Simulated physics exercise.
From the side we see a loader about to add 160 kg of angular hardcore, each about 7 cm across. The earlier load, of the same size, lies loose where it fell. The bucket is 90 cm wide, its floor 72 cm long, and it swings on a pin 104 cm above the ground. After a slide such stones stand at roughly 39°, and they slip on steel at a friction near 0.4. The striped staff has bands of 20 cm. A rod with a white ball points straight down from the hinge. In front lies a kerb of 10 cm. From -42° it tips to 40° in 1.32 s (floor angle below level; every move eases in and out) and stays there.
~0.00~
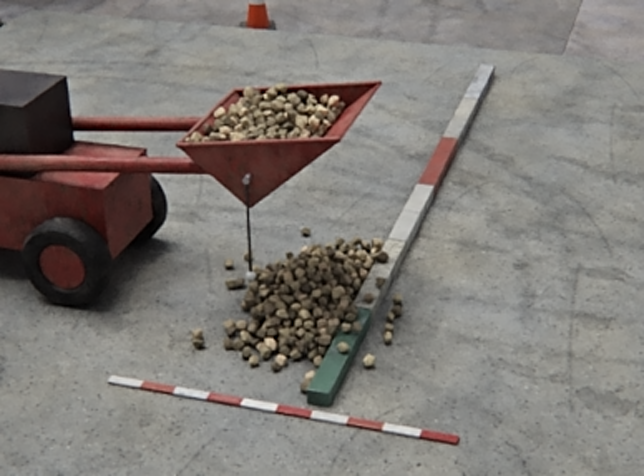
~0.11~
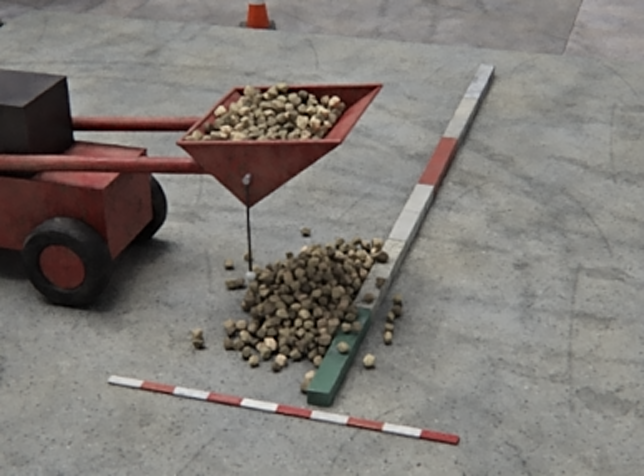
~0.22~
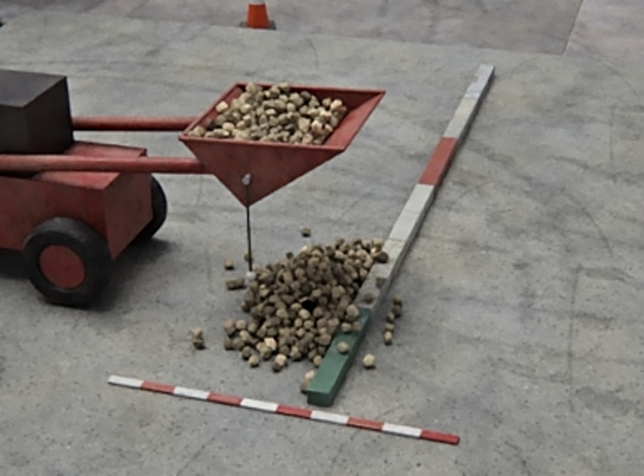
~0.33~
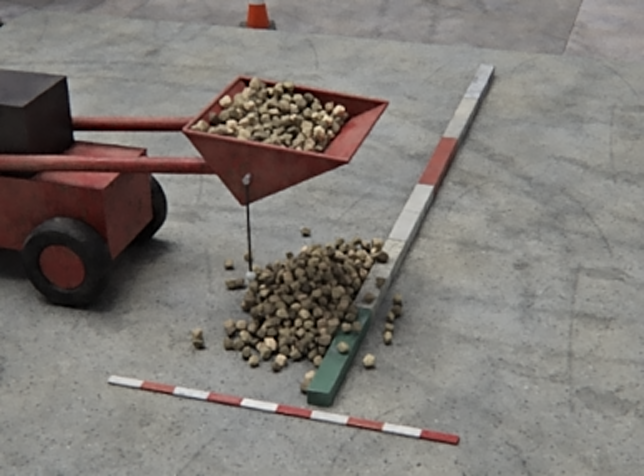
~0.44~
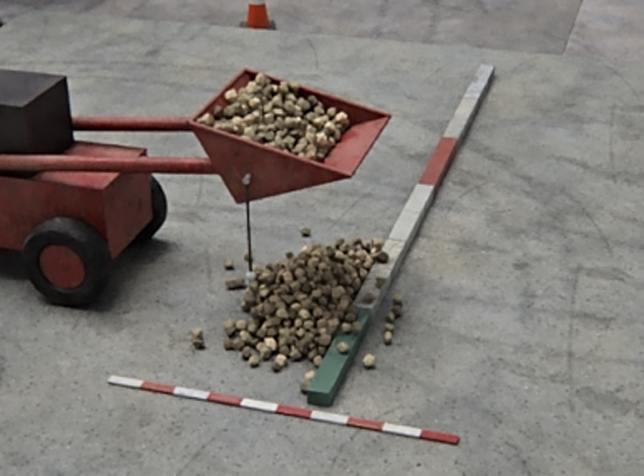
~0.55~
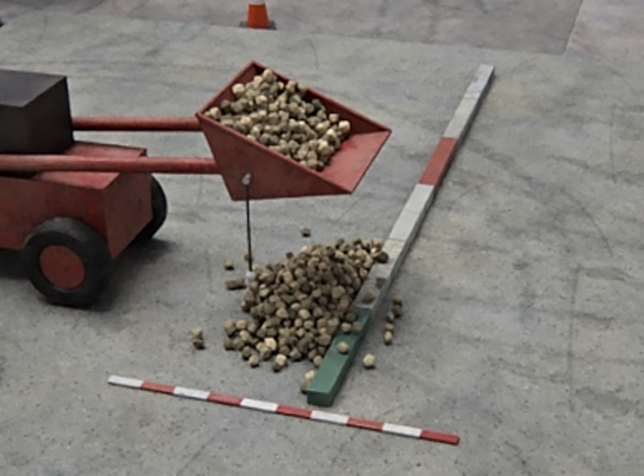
On a grey concrete floor, a red loader's stone-filled bucket tilts downward to the right.
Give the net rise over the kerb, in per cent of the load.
Some 82 per cent is added.
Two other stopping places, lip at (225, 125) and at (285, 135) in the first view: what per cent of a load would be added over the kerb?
Near 0 per cent from the first place, 20 from the second.
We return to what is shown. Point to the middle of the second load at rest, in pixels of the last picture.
Their middle is at about (406, 308).
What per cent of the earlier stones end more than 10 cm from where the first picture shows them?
About 0 per cent.
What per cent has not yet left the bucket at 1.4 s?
It holds some 60 per cent.
After 1.0 s the floor is at 27°; in per cent of one load, 100 in the bucket, 99 on this side of the kerb, 1 over the kerb; the foremost stones are at (384, 320).
After 1.4 s the floor is at 40°; in per cent of one load, 60 in the bucket, 134 on this side of the kerb, 6 over the kerb; the foremost stones are at (391, 322).
After 1.8 s the floor is at 40°; in per cent of one load, 9 in the bucket, 134 on this side of the kerb, 57 over the kerb; the foremost stones are at (462, 329).
After 4.2 s the floor is at 40°; in per cent of one load, 0 in the bucket, 116 on this side of the kerb, 84 over the kerb; the foremost stones are at (529, 361). Net gain over the kerb, 82.
